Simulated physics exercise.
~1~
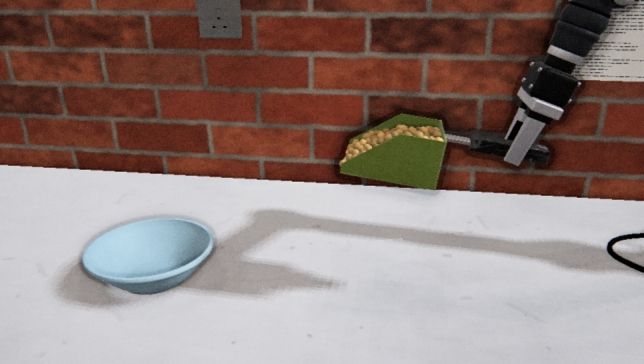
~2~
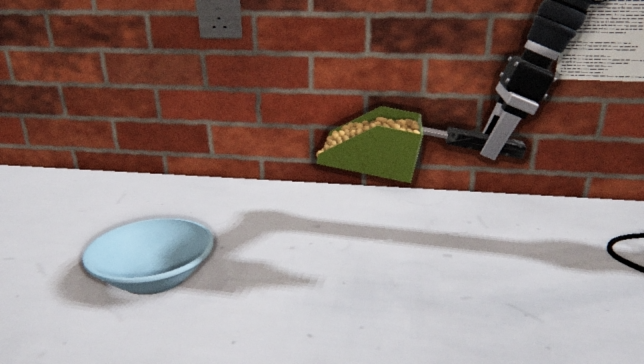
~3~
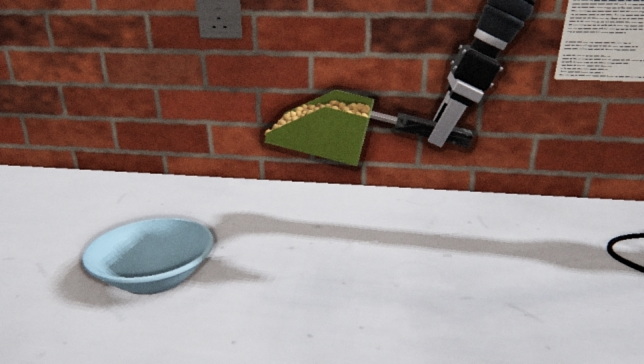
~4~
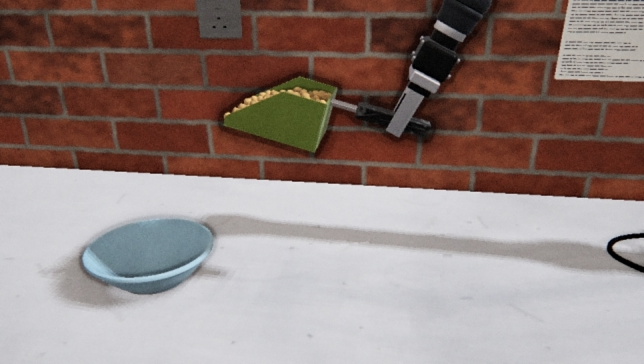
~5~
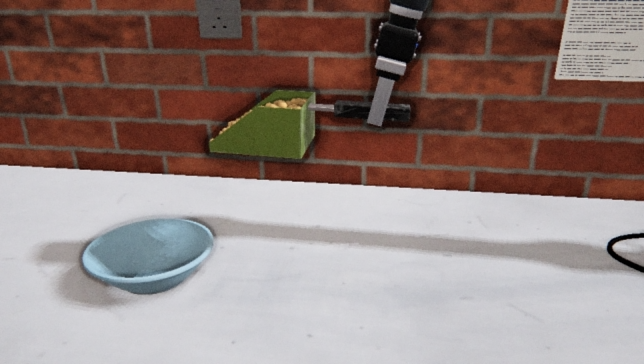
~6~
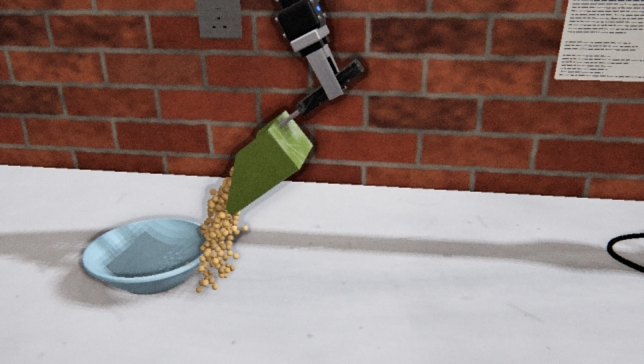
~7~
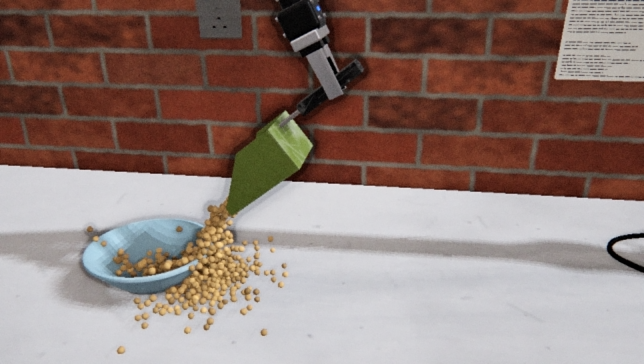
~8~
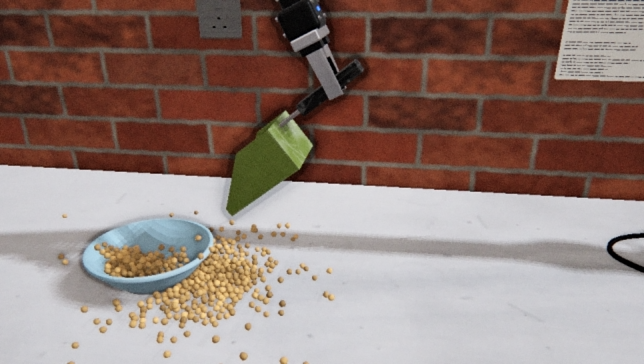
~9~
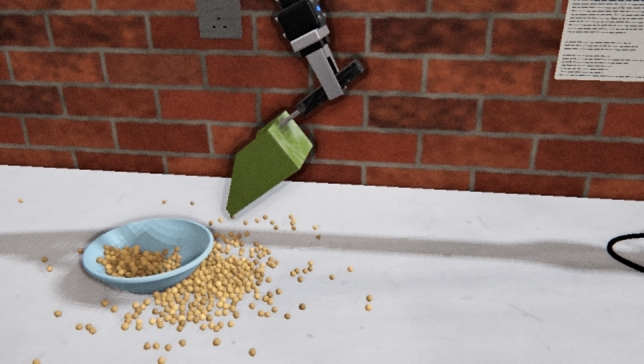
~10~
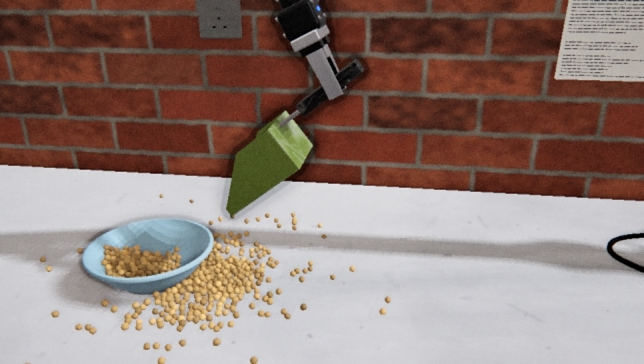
A robot arm moves a green scoop left and tips chickpeas, most missing the blue bowl.
